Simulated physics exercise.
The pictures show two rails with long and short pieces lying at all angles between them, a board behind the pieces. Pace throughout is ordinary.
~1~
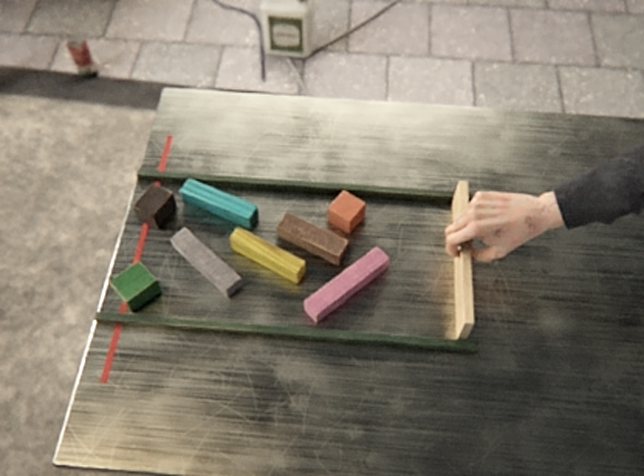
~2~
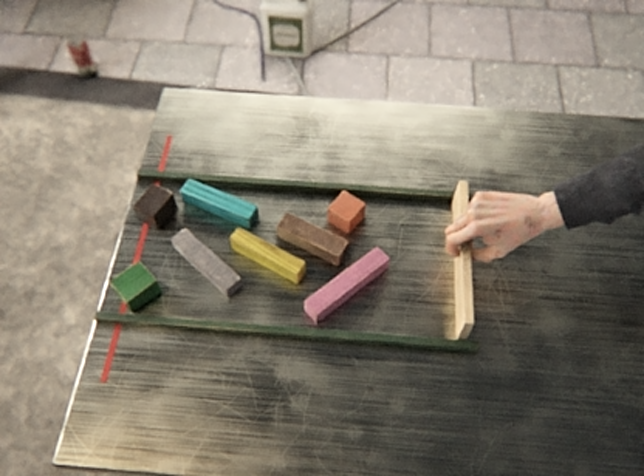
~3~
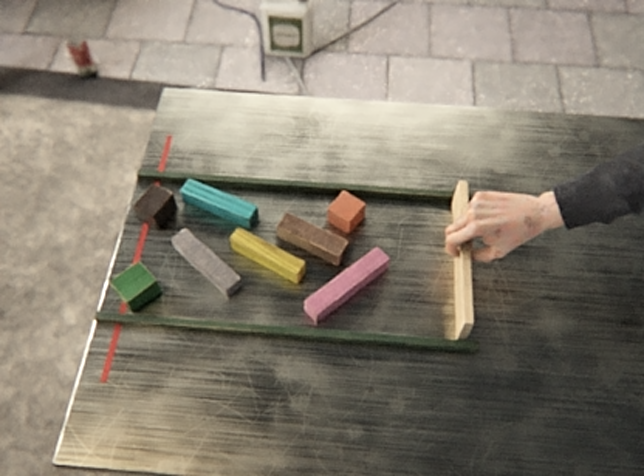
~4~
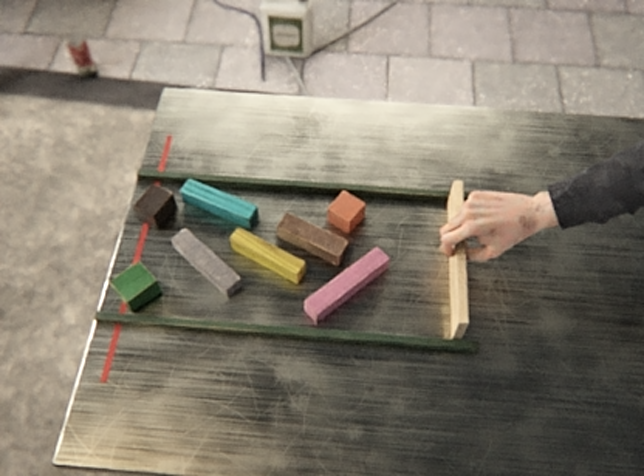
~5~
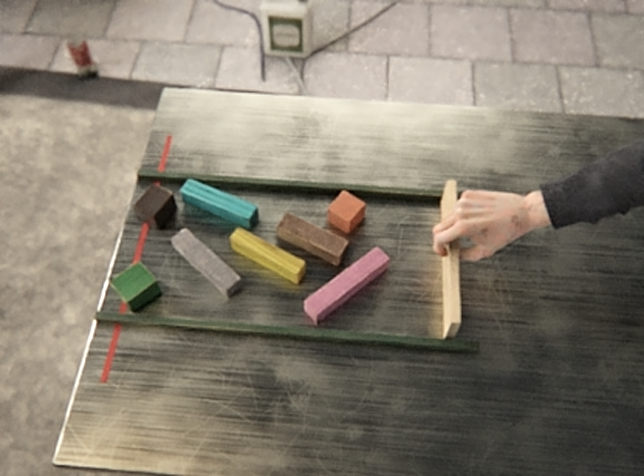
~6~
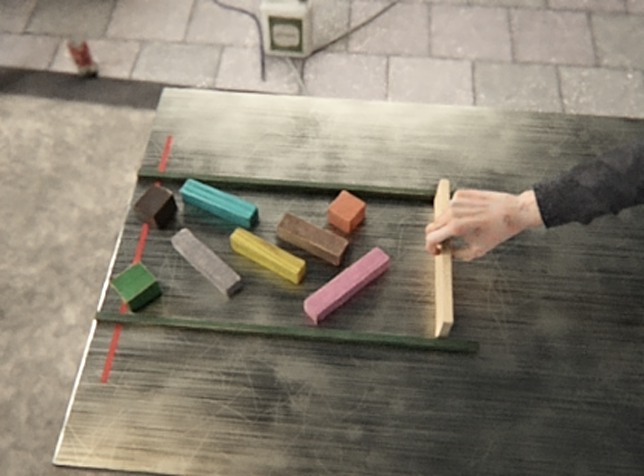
A hand slides a wooden board slightly left between two rails toward scattered, unmoving colored blocks.
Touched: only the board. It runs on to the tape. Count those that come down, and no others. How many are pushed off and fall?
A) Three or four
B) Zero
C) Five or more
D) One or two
Option C: Five or more.
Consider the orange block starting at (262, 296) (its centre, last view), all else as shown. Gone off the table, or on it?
It simply slips off.
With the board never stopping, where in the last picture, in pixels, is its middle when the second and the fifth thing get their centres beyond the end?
I'd put the first at about (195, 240) and the next at about (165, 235).
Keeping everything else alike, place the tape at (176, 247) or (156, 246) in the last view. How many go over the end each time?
Ending up on the floor: First try 3, second try 5.
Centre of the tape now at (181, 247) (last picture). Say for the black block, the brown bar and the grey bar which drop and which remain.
OK, so the black block comes off, the brown bar stays where it is, and the grey bar? It stays where it is.
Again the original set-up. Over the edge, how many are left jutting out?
The count is 1.
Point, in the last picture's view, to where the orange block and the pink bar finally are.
Taking them in turn, first comes (135, 202), then (121, 268).
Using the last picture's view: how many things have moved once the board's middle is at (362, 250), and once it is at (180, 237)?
The counts are 3 and 8.
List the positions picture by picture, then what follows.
In the first frame, black block (155, 206); green block (136, 287); grey bar (206, 262); board (462, 258); tape (140, 244).
In the second frame, green block (136, 287); orange block (346, 212).
In the third frame, grey bar (206, 262); pink bar (348, 284).
In the fourth frame, black block (155, 206); yellow stick (268, 255).
In the fifth frame, green block (136, 287); brown bar (312, 238).
In the sixth frame, black block (155, 206); green block (136, 287); grey bar (206, 262); board (443, 256); tape (140, 244).
A little later, none off yet; black block at rest near (155, 206); green block at rest near (136, 287); grey bar at rest near (206, 262).
When it is over, the number that fall off is five or more; down, brown bar, yellow stick, turquoise stick, grey bar, green block and black block.
